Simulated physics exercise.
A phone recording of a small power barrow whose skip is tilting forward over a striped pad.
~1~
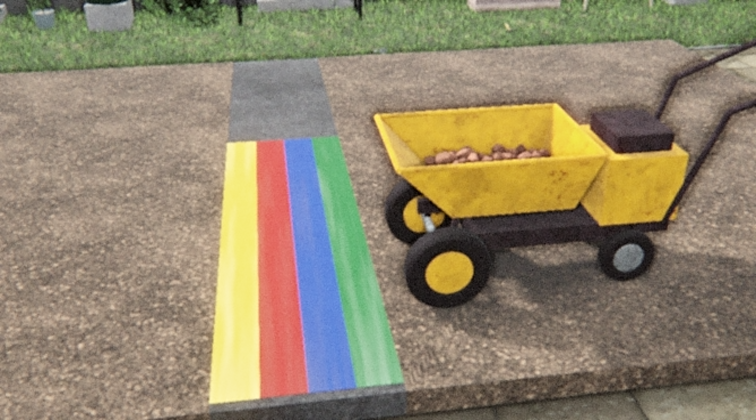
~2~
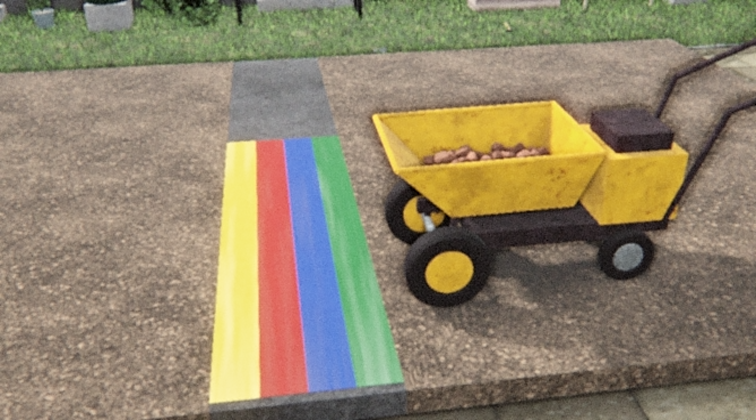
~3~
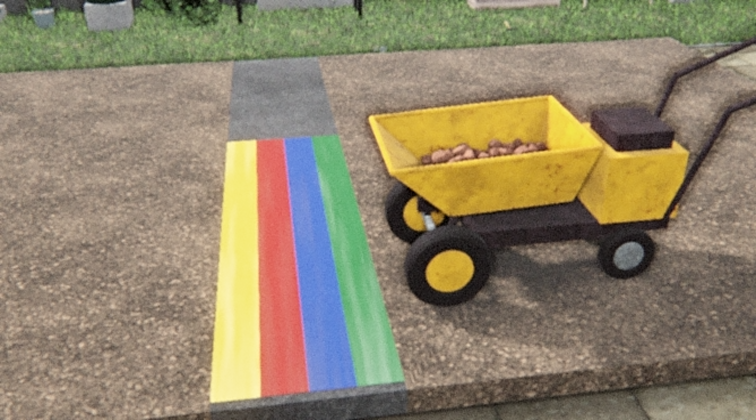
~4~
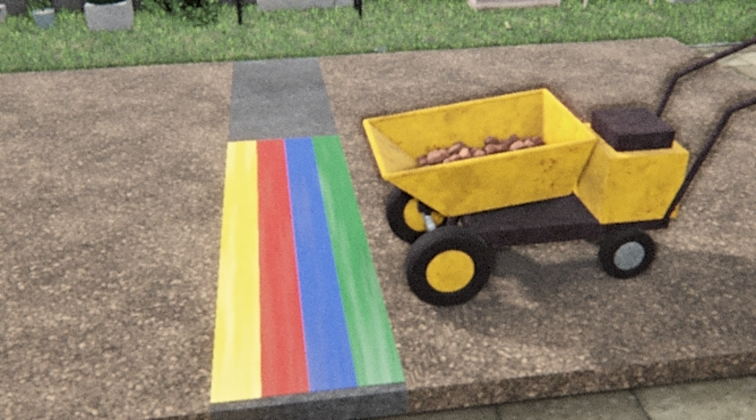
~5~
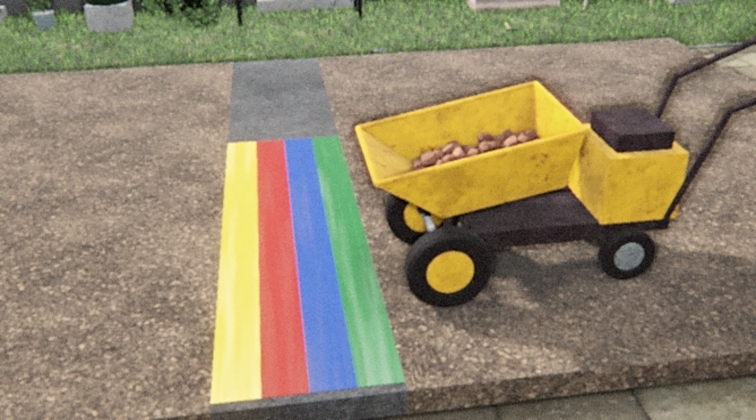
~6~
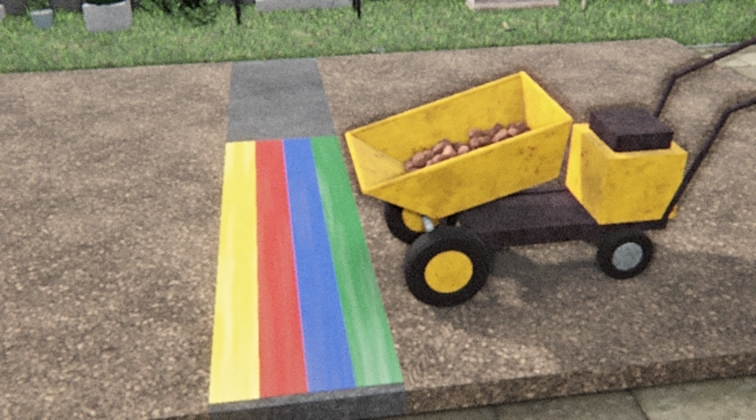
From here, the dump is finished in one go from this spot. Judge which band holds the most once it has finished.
Most on it: Red.
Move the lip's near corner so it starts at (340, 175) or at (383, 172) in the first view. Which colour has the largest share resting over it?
The first try: The strip in yellow. The second: The red one.
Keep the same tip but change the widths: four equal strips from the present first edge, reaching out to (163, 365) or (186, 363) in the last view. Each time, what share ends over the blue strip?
I'd put it at some 50 % for the first and some 40 % for the second.
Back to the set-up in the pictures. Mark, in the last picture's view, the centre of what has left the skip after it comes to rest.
Near pixel (276, 282).
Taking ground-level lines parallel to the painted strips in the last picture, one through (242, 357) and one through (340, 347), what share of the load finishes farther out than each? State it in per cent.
In order: Near 20 %, then 90 %.
Just after the last frame, skip tipped steeply; every one in the skip.
A moment on, skip tipped right over; roughly two thirds in the skip; about a tenth over the blue strip; roughly a quarter over the red strip; just a few over the yellow strip.
Further on, skip tipped right over; about a tenth in the skip; roughly a quarter over the blue strip; roughly a third over the red strip; roughly a quarter over the yellow strip; about a tenth off the paint.
When it is over, skip tipped right over; about a tenth in the skip; not one over the green strip; roughly a quarter over the blue strip; roughly a third over the red strip; roughly a quarter over the yellow strip; about a tenth off the paint.
